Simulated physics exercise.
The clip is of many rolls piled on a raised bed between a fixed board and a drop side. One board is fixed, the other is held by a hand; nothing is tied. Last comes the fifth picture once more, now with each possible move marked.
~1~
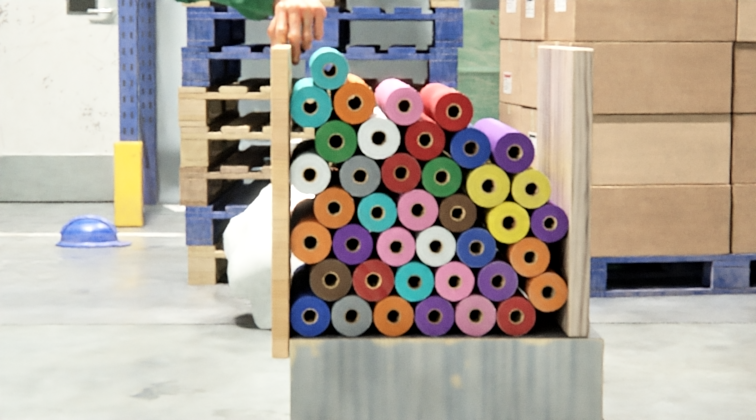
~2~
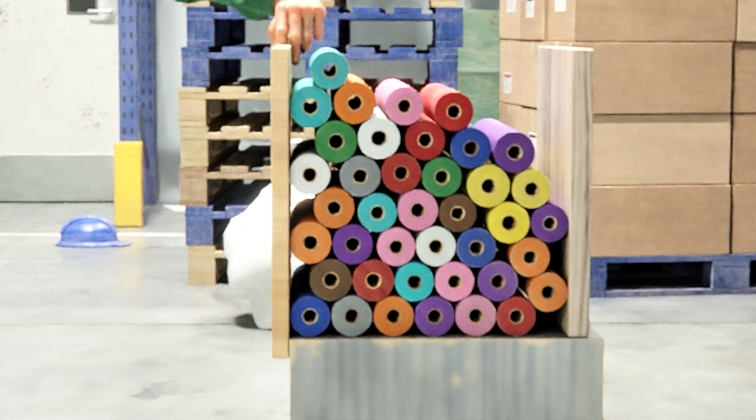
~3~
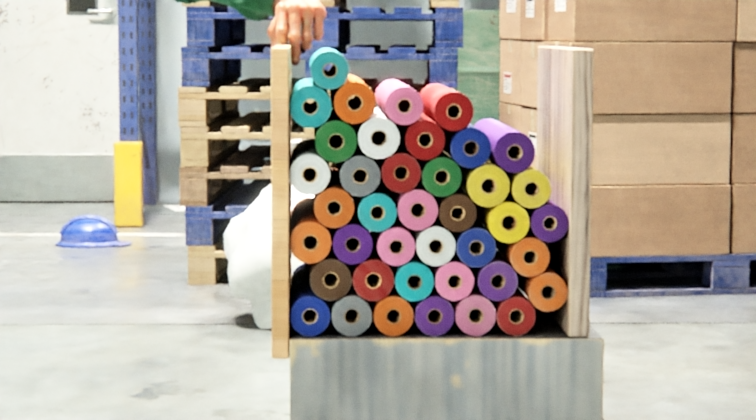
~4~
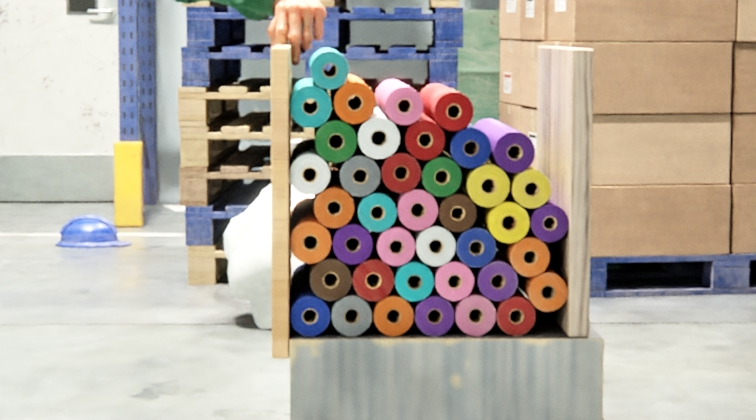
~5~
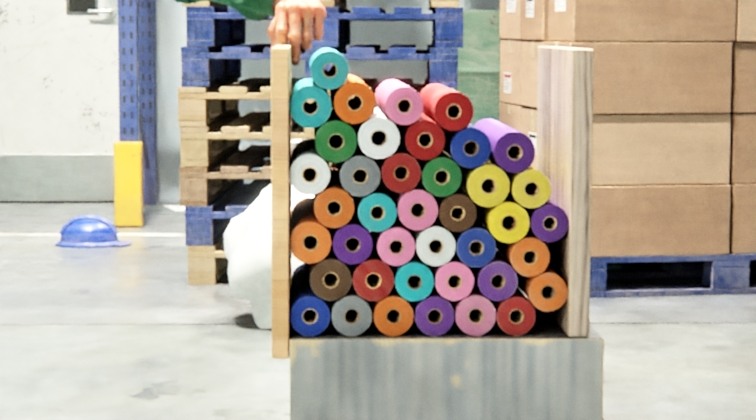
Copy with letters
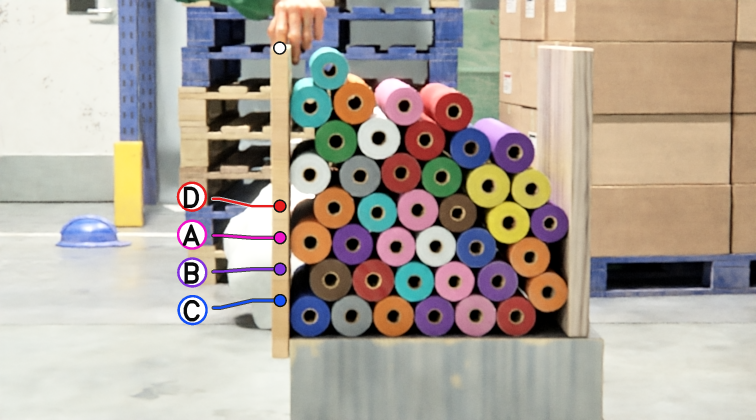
A hand resting at the top of the left side board beside a stack of colourful rolls, with nothing visibly moving.
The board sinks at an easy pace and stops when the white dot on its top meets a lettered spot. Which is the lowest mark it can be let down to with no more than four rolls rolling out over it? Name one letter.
The last mark within the limit is D.
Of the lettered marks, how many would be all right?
One of them.
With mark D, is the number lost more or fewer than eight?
At D, fewer than eight.
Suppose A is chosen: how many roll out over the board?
It comes to five.
On the marked copy, A at (280, 238); B at (280, 269); C at (280, 300); D at (280, 206); the white dot at (279, 48).
With D. Early on, top of the board (289, 118).
Further on, top of the board (289, 196).
At the end, top of the board (289, 205), two out over the board.
As for the rest, A five out over the board; B five out over the board; C more than four out over the board.
